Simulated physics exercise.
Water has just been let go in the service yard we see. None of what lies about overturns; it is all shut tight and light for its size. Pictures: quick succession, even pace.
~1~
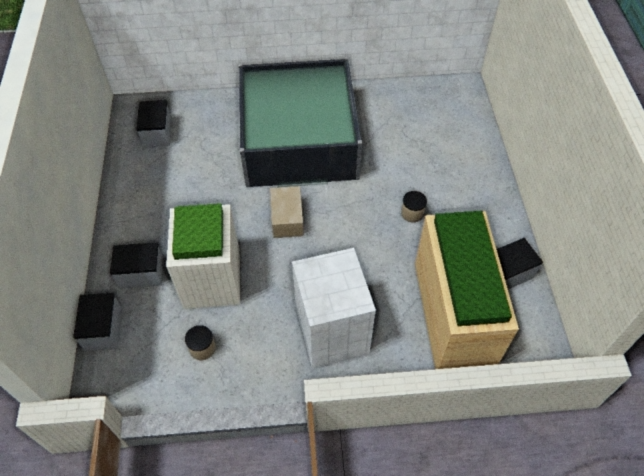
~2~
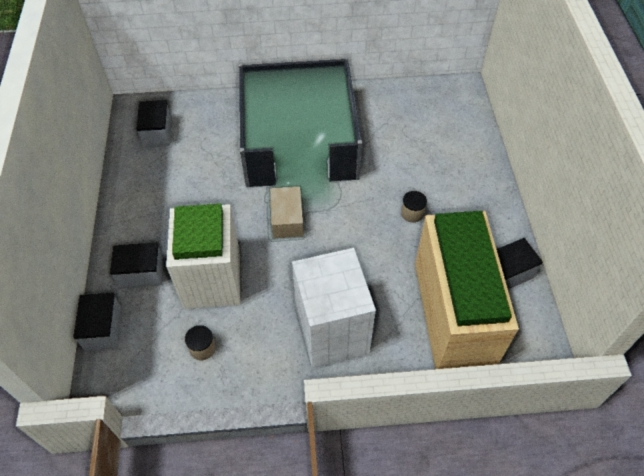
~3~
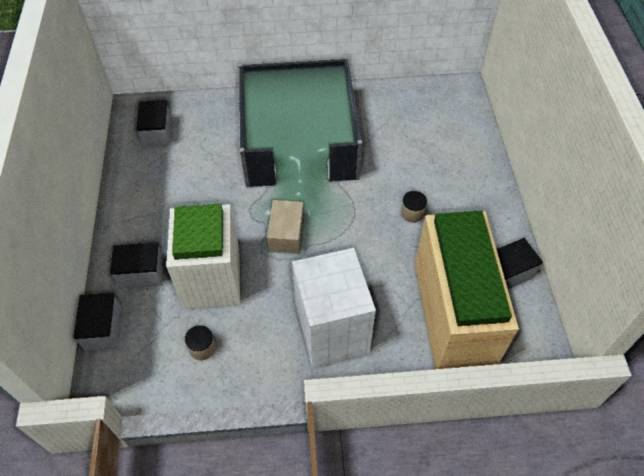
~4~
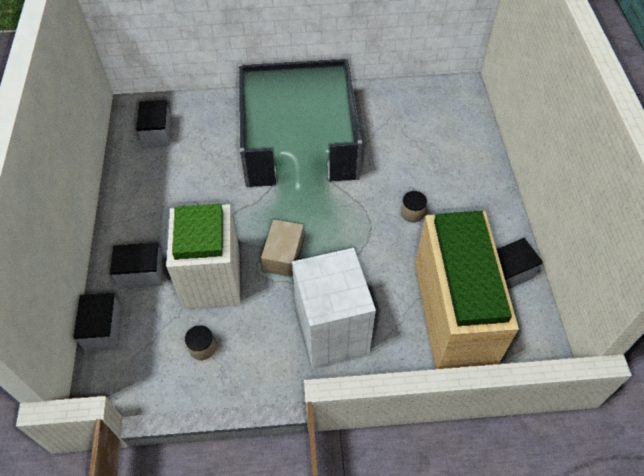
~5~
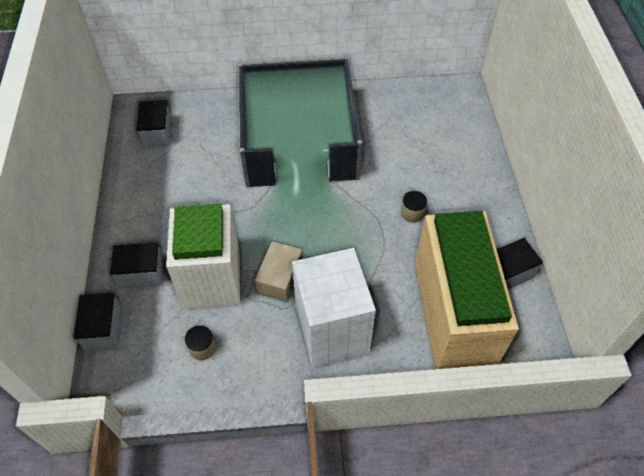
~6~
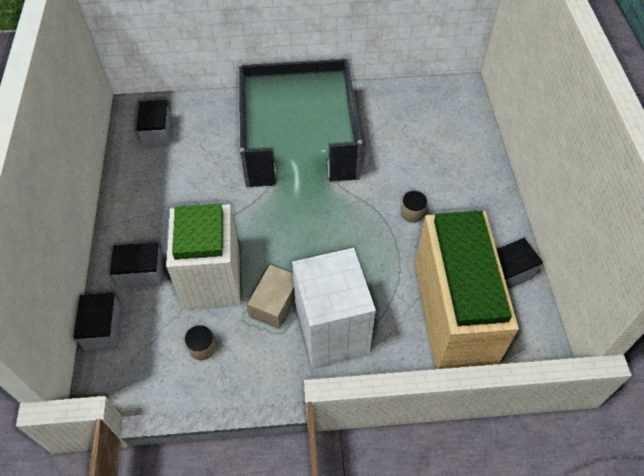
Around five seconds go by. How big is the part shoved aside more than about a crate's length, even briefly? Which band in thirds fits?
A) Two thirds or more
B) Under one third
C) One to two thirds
The answer is B.
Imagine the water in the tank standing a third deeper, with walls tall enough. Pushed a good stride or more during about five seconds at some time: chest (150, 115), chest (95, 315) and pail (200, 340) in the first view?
Object 1: Stayed below the mark. Object 2: Stayed below the mark. Object 3: Passed the mark.
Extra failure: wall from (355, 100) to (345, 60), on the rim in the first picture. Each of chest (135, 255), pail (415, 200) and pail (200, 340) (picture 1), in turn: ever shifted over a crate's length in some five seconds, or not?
First under that mark, then under that mark, then under that mark.
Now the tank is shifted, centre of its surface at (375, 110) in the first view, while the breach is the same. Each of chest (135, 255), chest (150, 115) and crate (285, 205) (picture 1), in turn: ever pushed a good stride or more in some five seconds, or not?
In that order: Never so far, never so far, less than that.
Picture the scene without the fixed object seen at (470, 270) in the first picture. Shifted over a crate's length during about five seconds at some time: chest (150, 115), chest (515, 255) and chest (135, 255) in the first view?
Here's how it goes one after another: Remained close, traveled a good way and remained close.
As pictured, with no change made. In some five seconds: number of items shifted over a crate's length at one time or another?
That adds up to 1.
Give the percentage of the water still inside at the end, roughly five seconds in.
Something like 76 per cent, give or take.
A moment on, 1 of 7 are well off their spots; 0 afloat.
Next, 1 of 7 are well off their spots; 0 afloat.
Later, 1 of 7 are well off their spots; 0 afloat.
In the end, 1 of 7 are well off their spots, and 1 have been at some point; 2 afloat.
